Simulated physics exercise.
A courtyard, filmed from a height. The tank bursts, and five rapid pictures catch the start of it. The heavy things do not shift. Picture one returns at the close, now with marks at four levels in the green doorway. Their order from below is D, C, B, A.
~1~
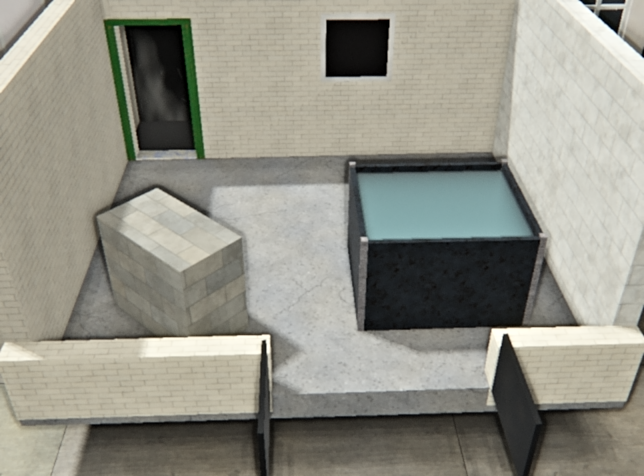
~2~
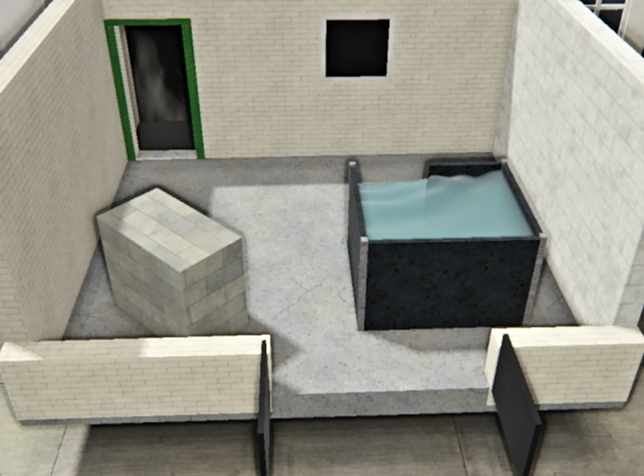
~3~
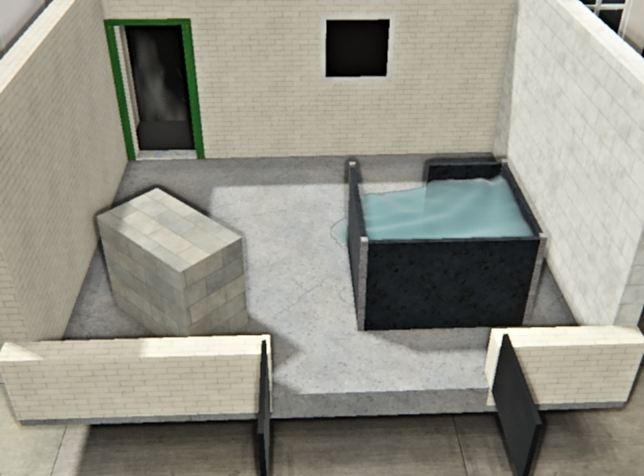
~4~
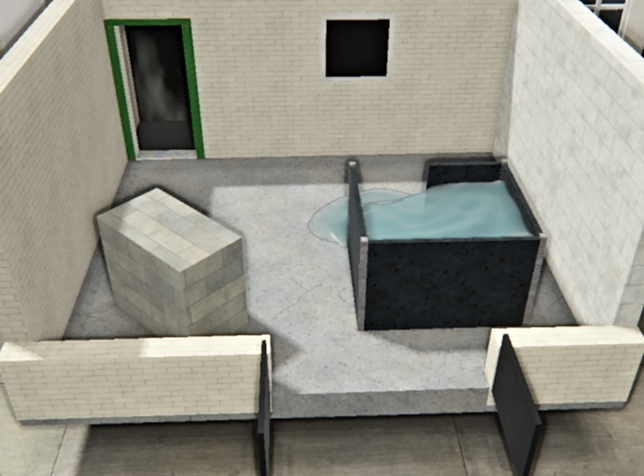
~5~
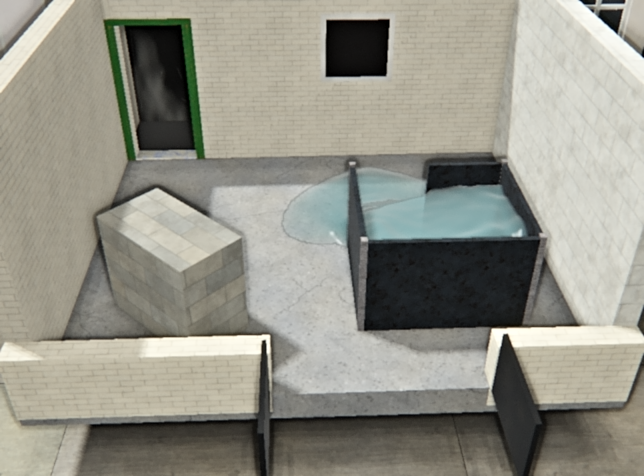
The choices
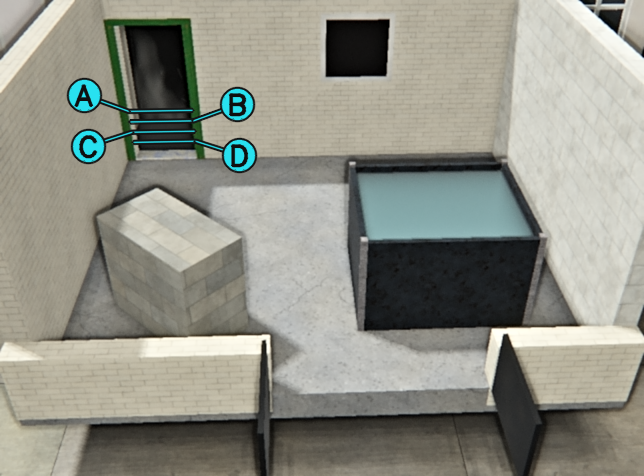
Water sloshing in a dark tank as its back side opens, then spreading leftward across the grey floor of a white-brick enclosure.
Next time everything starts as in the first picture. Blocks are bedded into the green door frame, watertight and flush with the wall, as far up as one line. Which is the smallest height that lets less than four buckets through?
D.
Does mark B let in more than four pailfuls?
No.
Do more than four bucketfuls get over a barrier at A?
No, that is safe.
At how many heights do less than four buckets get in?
All of them.
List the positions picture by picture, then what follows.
Water in the tank at rest, its middle at (440, 205); foot of the green doorway at (167, 159); open gate at (382, 328).
Water covers 1 % of the ground, its front hidden from here.
Water covers 4 % of the ground, its front hidden from here.
Water covers 8 % of the ground and shows as far out as (328, 210).
Water covers 16 % of the ground and shows as far out as (362, 169).
On the marked copy, A at (160, 110); B at (161, 121); C at (163, 131); D at (164, 141); from the bottom up D, C, B, A.
With A, nothing gets over.
With B, nothing gets over.
With C, a splash gets over, under a bucket.
With D, a bucket or two gets in.
